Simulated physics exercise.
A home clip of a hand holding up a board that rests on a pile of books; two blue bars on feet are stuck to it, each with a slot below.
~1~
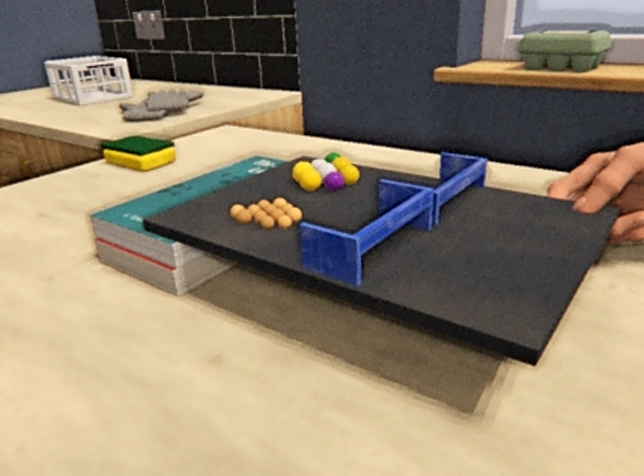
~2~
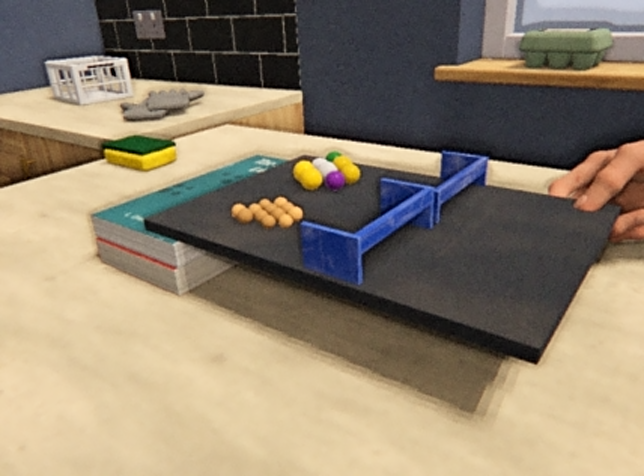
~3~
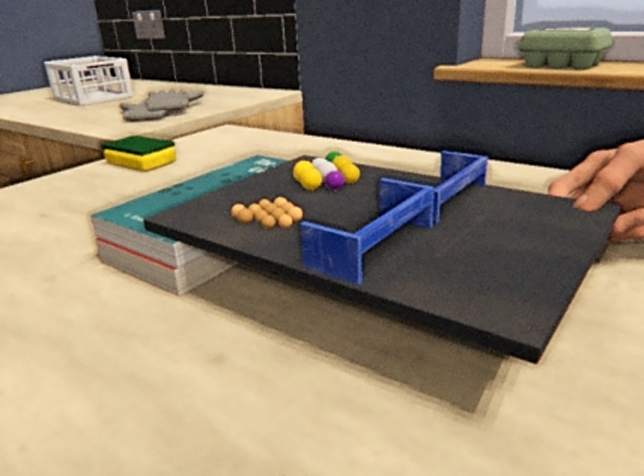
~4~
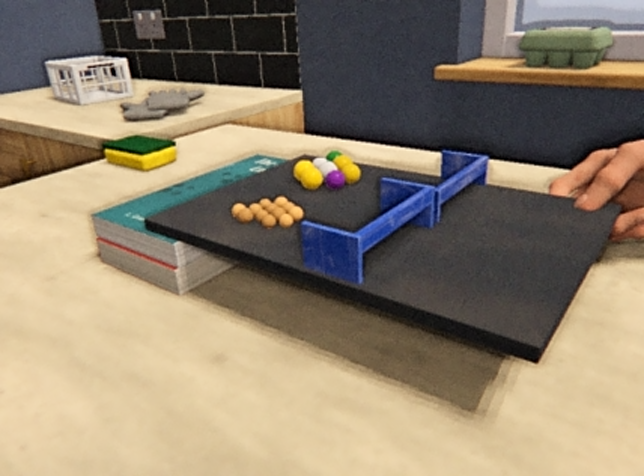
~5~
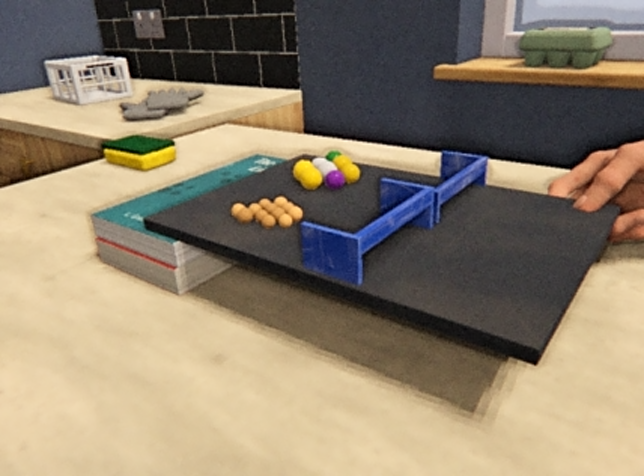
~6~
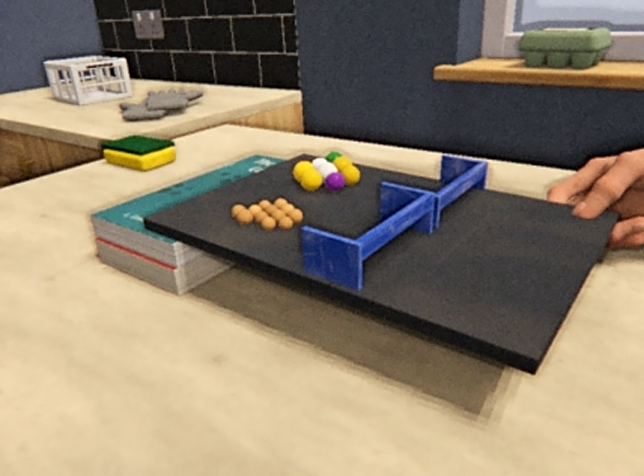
On a pale kitchen worktop, a hand at the right holds a dark board resting on books at the left, with small tan balls and colourful ones beside two joined blue barriers. The board stays almost still, then its held end dips very slightly while both groups of balls stay in place.
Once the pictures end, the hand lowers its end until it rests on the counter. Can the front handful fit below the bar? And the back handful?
In the end the front handful slips under its gate, and the back handful is stopped by its gate.
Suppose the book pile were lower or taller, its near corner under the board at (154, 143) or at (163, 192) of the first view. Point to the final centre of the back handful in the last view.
Around (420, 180) in the first try, (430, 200) in the second.
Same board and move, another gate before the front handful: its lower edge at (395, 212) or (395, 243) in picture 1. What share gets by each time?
The first gives 100 %, the second 0 %.
Then, 0.24 s after the last picture, board sloping at 7°; front handful where it was; back handful where it was.
Then, 0.51 s after the last picture, board resting at 10°; front handful on its way down; back handful on its way down.
Then, 0.82 s after the last picture, board resting at 10°; front handful all past its gate; back handful has reached its gate.
By the end, board resting at 10°; front handful all past its gate; back handful gathered behind its gate.
